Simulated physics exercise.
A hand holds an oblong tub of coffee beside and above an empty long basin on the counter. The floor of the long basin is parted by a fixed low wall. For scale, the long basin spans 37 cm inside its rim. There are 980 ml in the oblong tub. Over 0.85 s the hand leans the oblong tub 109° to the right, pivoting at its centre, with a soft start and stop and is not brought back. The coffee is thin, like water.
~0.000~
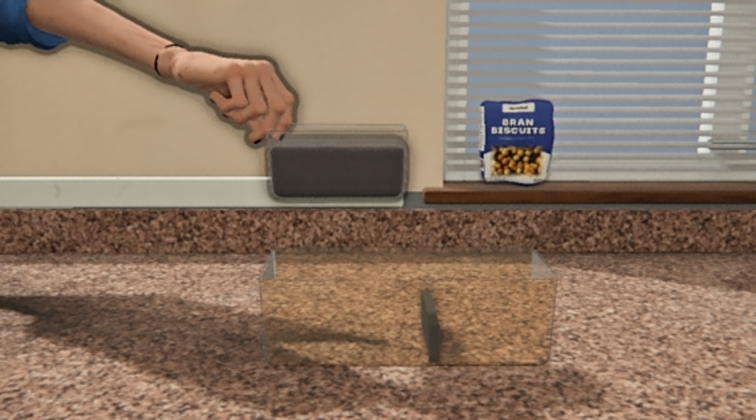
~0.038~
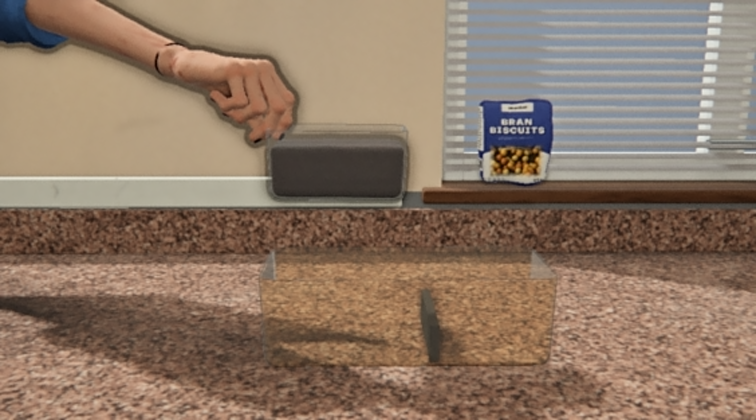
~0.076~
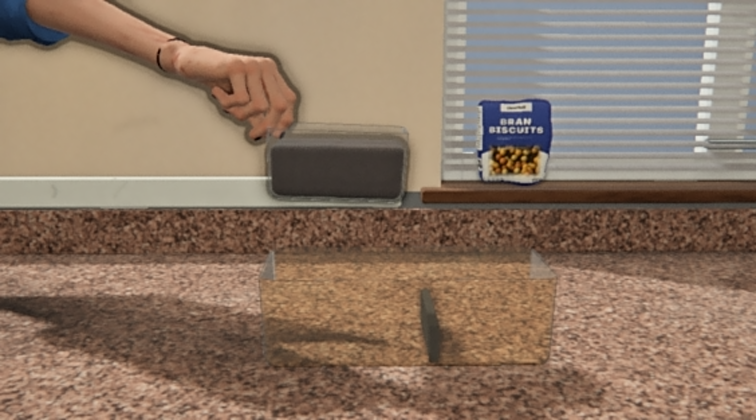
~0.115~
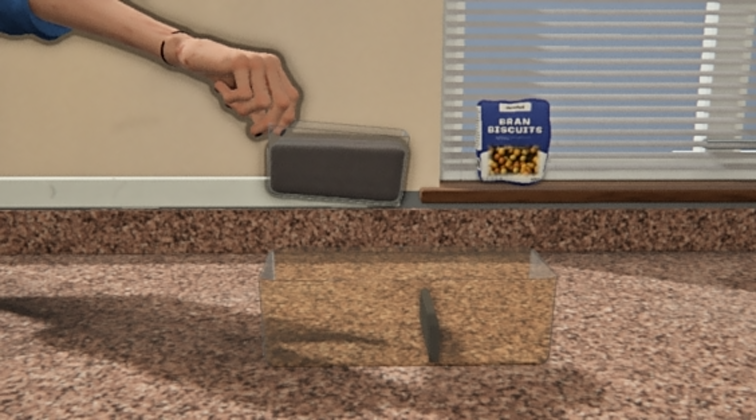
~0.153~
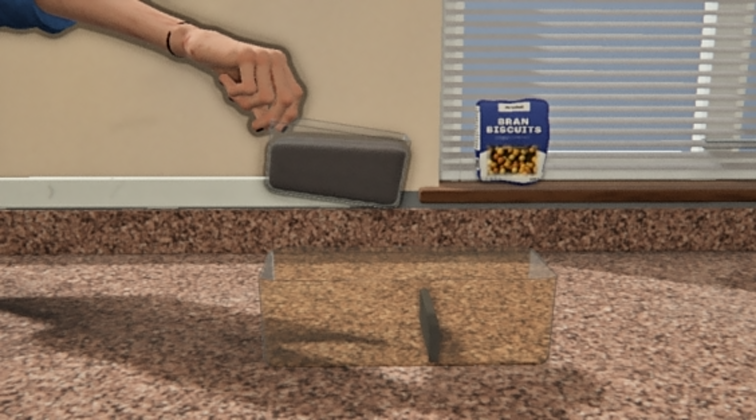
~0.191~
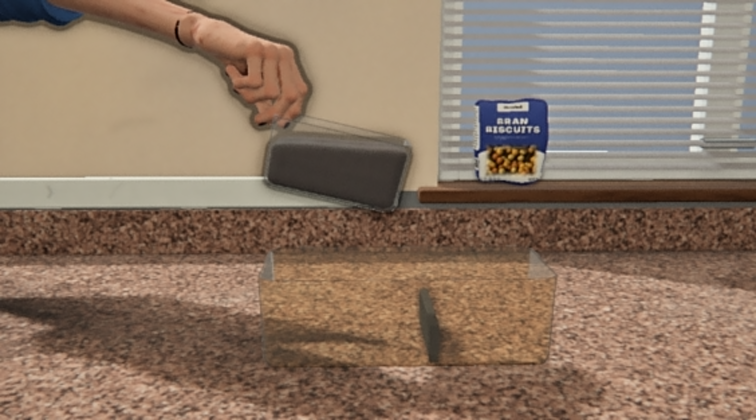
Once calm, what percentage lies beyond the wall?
The far part has some 63 per cent.
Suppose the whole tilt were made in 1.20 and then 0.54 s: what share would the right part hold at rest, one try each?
First 70, then 45 per cent.
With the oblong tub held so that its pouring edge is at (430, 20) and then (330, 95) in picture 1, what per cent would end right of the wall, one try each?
First 75, then 5 per cent.
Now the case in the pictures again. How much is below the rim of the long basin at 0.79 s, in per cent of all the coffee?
Near 86 in a hundred.
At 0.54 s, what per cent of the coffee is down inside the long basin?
Near 16 in a hundred.
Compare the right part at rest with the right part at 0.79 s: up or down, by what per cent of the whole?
The share moves down, by some 2 per cent.
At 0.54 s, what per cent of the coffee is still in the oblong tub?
Some 44 per cent.
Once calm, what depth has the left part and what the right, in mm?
Some 12 mm on the left and 30 mm on the right.
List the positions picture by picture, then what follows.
In the first picture, it leans 0°; its right rim is at (405, 129); the coffee meets the walls at (274, 144) and (403, 144); the long basin's rim runs from (267, 264) to (545, 263); the wall's top is at (430, 307).
In the second picture, it leans 1°; its right rim is at (405, 130); the coffee meets the walls at (274, 144) and (403, 144).
In the third picture, it leans 2°; its right rim is at (406, 132); the coffee meets the walls at (274, 143) and (403, 145).
In the fourth picture, it leans 5°; its right rim is at (407, 135); the coffee meets the walls at (274, 142) and (404, 146).
In the fifth picture, it leans 9°; its right rim is at (408, 139); the coffee meets the walls at (275, 142) and (404, 147).
In the sixth picture, it leans 13°; its right rim is at (409, 145); the coffee meets the walls at (275, 142) and (406, 149).
After 0.54 s the tilt is 77° and 44 per cent is still to pour, 0 is left of the wall and 15 right of it.
After 0.79 s the tilt is 108° and 7 per cent is still to pour, 21 is left of the wall and 65 right of it.
After 1.06 s the tilt is 109° and 0 per cent is still to pour, 33 is left of the wall and 63 right of it.
After 1.35 s the tilt is 109° and 0 per cent is still to pour, 35 is left of the wall and 63 right of it.
In the end 35 per cent lies left of the wall, 63 right of it and 2 outside.
